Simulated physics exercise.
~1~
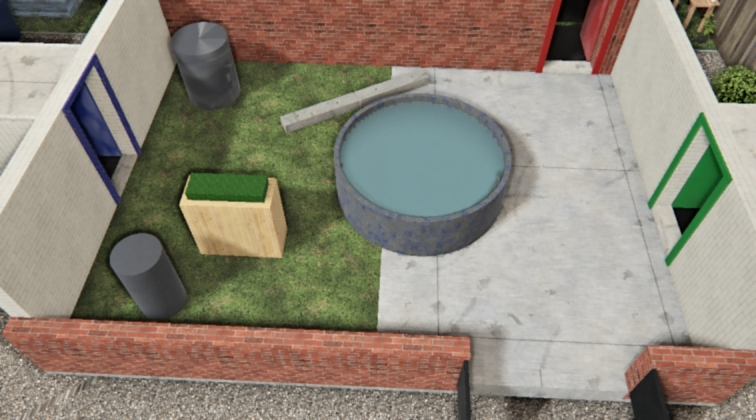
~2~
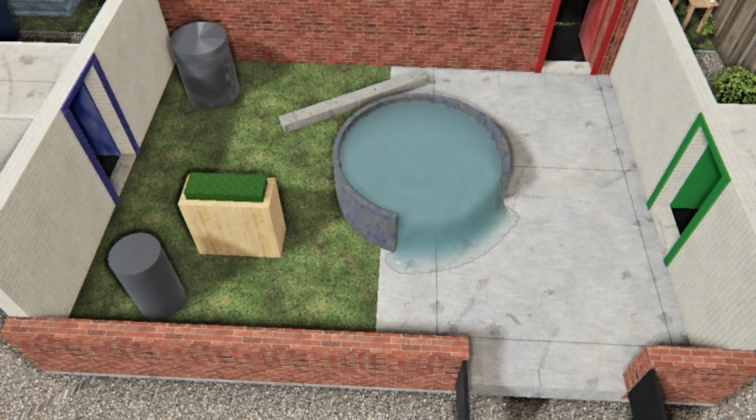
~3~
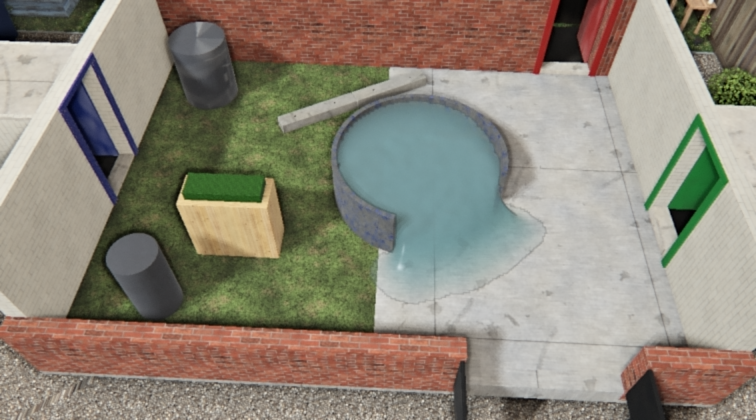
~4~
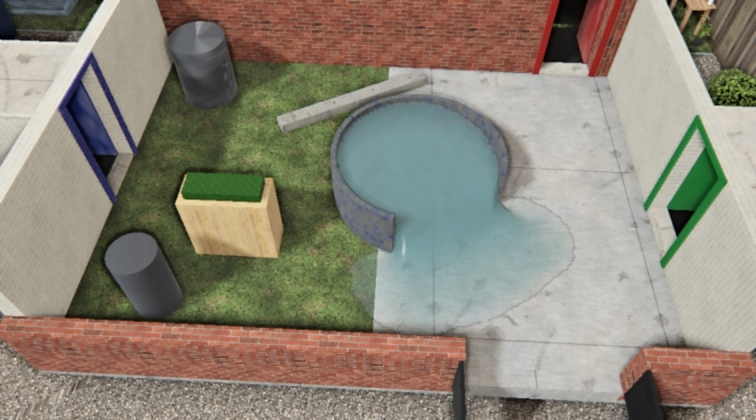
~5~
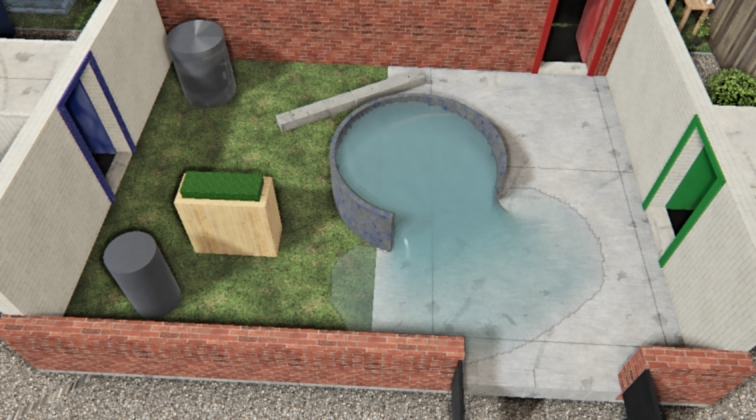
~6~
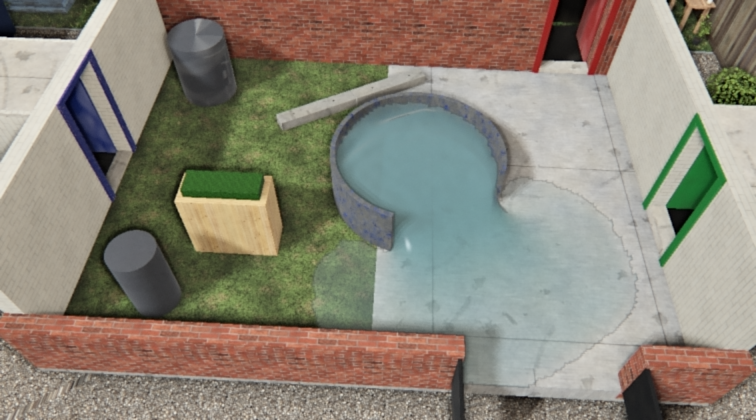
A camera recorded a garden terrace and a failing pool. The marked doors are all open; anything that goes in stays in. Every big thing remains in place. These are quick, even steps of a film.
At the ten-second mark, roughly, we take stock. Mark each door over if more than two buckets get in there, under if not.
Red door: Under, blue door: Under, green door: Under.
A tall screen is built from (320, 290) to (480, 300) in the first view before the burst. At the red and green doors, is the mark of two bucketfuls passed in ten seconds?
Result - red door overshoots, green door overshoots.
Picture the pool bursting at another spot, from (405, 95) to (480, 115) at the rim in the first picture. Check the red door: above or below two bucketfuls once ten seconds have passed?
In brief, the red door exceeds the mark.
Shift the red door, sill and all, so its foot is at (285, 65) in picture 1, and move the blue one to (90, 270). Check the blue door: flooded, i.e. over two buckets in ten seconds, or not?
The blue door falls short.
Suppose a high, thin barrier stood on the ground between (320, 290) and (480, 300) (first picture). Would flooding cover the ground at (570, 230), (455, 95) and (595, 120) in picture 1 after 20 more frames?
Submerged, untouched, submerged.
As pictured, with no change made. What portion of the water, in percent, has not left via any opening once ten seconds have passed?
About 40 per cent.
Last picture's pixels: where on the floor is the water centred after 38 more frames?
I reckon somewhere around (461, 233).
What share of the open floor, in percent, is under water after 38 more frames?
That comes to about 65 per cent.
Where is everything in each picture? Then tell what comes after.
Still water in the pool at (422, 155), in the first picture.
Water pours out at (461, 235) and has run to (390, 255), in the second picture.
Water pours out at (459, 237) and has run to (536, 225), in the third picture.
The front is at (564, 234), out from the gap at (458, 238), in the fourth picture.
Water pours out at (457, 238) and has run to (597, 277), in the fifth picture.
Water pours out at (457, 237) and has run to (628, 296), in the sixth picture.
A moment on, water covers 25 % of the floor; the red door not reached, the blue door not reached, the green door wet at the sill, nothing in.
Next, water covers 30 % of the floor; the red door not reached, the blue door not reached, the green door wet at the sill, nothing in.
Then, water covers 40 % of the floor; the red door not reached, the blue door not reached, the green door wet at the sill, nothing in.
Later, water covers 65 % of the floor; the red door wet at the sill, nothing in, the blue door not reached, the green door under two buckets in.
In the end, water covers 75 % of the floor; the red door under two buckets in, the blue door not reached, the green door under two buckets in.
